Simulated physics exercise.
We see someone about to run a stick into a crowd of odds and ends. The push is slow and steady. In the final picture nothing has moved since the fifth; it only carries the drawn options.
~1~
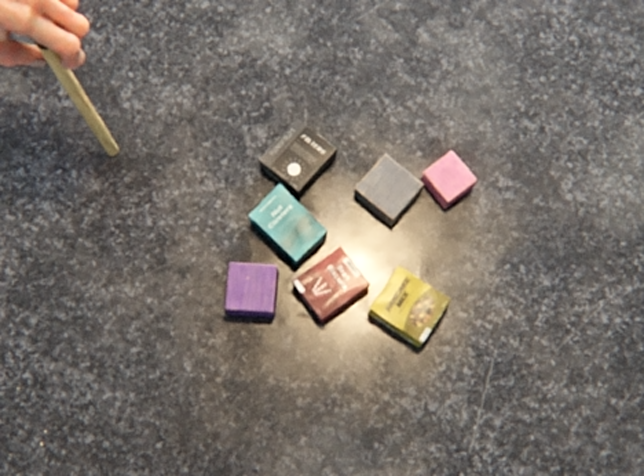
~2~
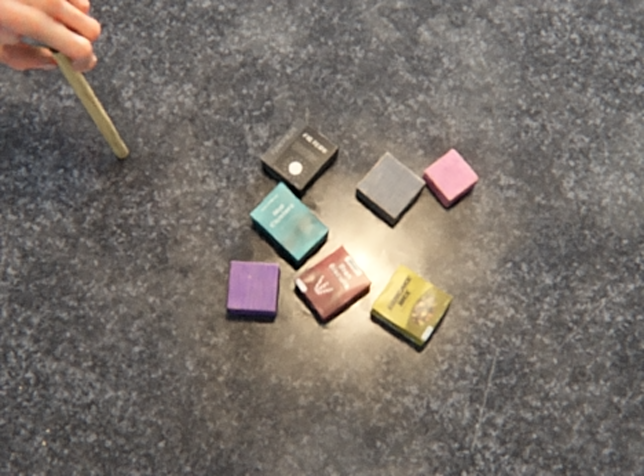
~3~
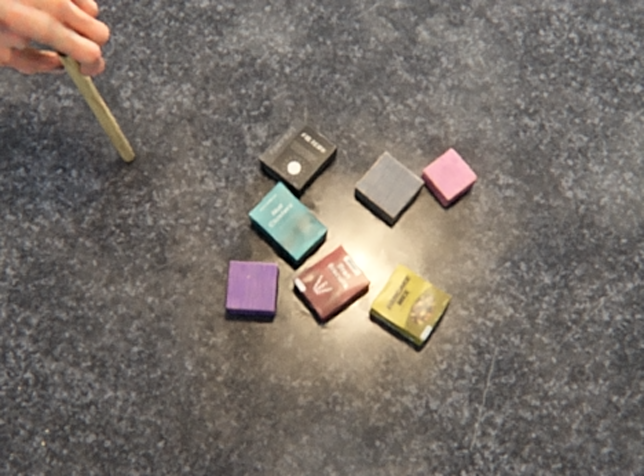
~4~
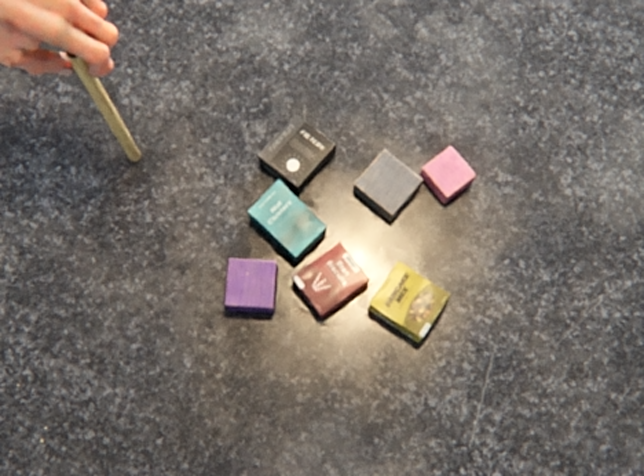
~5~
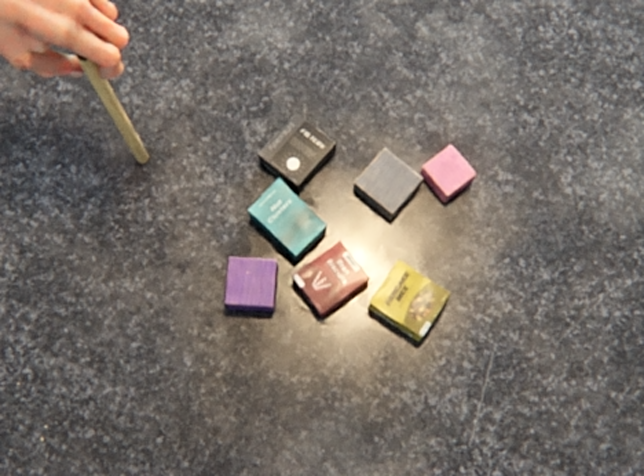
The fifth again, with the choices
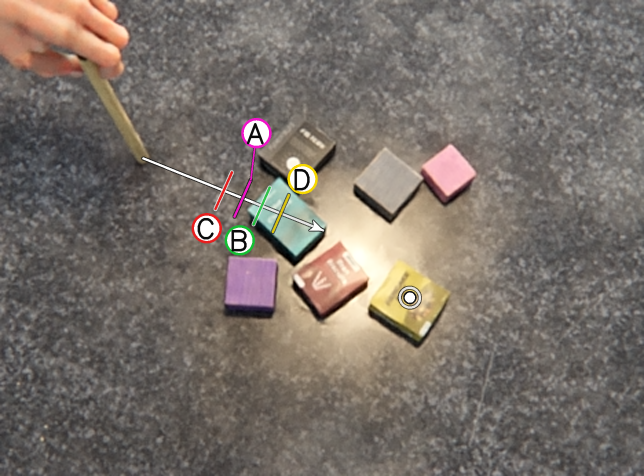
Hand at upper left slowly moving a wooden stick slightly rightward beside seven small coloured blocks and packets lying still on grey speckled surface.
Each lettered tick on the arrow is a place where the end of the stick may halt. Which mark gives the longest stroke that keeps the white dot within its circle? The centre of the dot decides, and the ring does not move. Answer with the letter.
D.
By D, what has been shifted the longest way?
It is the turquoise packet.
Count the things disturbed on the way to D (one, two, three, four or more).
It has moved two.
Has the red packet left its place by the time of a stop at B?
By then, no.
On the marked copy, A at (243, 199); B at (262, 206); C at (223, 190); D at (281, 213); the arrow from (143, 158) to (323, 231); the white dot at (410, 297).
Taking D. A third of the way, foot of the stick (193, 179).
Two thirds of the way, foot of the stick (244, 199).
When it is over, foot of the stick (281, 214); turquoise packet (312, 237); red packet (339, 290); the dot is still in its ring.
As for the rest, A keeps the dot in but is short; B keeps the dot in but is short; C keeps the dot in but is short.
